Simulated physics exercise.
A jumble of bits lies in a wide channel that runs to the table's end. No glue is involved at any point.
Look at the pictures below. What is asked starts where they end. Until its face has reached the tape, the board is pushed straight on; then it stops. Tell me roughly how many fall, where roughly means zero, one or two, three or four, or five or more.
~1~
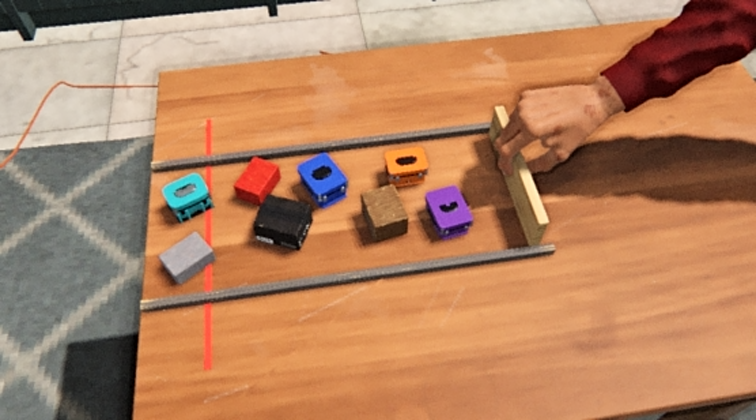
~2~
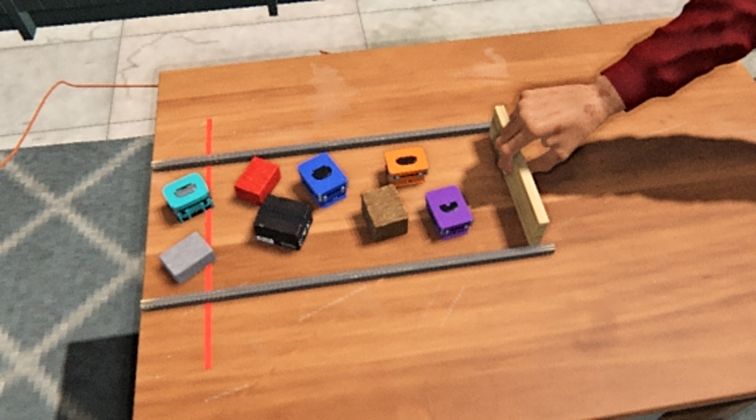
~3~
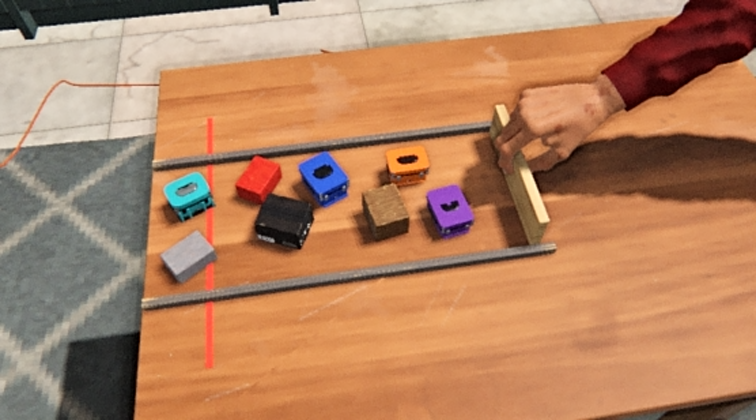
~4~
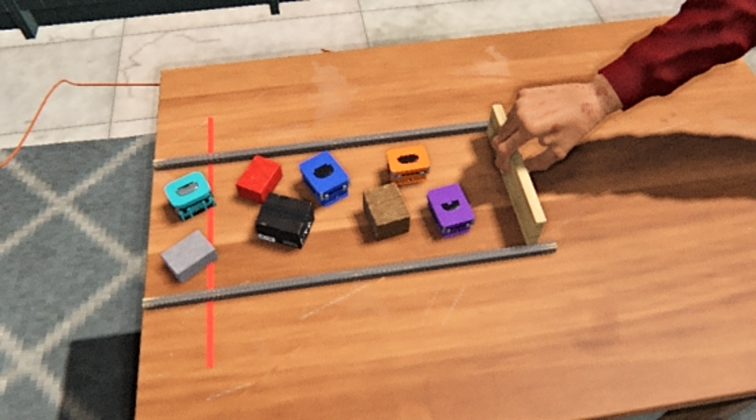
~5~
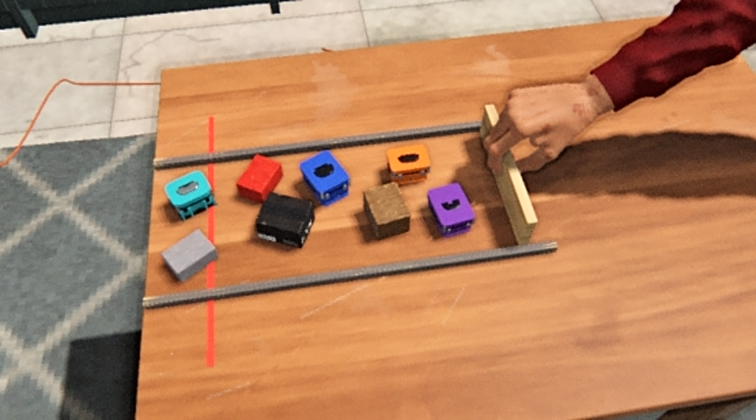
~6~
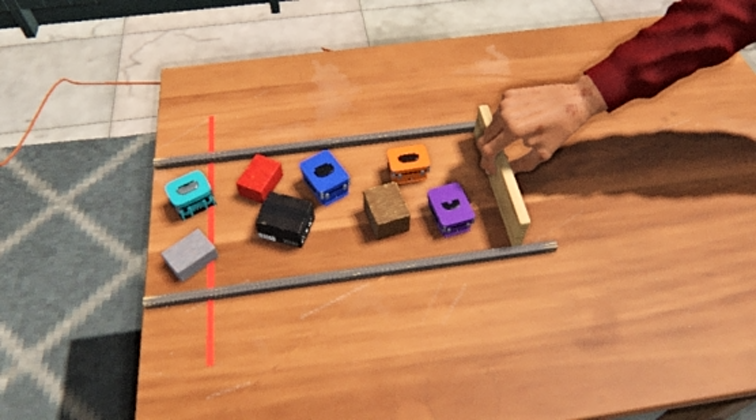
Roughly, three or four fall.
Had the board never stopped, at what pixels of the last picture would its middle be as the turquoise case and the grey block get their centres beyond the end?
The turquoise case gives roughly (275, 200), the grey block roughly (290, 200).
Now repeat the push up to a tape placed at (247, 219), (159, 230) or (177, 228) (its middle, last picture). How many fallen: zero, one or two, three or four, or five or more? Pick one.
Going through the tapes in order, the count is 1 or 2, then five or more, then more than four.
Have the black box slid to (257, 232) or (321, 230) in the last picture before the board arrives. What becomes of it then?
Black box: Plunges; plunges.
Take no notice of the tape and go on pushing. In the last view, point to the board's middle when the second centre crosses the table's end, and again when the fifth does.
At the first moment about (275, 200), at the next about (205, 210).
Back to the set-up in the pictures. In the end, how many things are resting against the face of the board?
Number: 2.
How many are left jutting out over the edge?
The number overhanging is 2.
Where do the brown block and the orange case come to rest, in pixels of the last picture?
(153, 239) and (189, 192), roughly.
Early on, none off yet; turquoise case at rest near (191, 195); grey block at rest near (190, 255); red block at rest near (260, 179).
A while later, none off yet; turquoise case travelled a little near (172, 195); grey block travelled about its own width near (157, 259); red block travelled about its own width near (210, 187).
Finally, the number that fall off is three or four; lost, black box, red block, grey block and turquoise case.
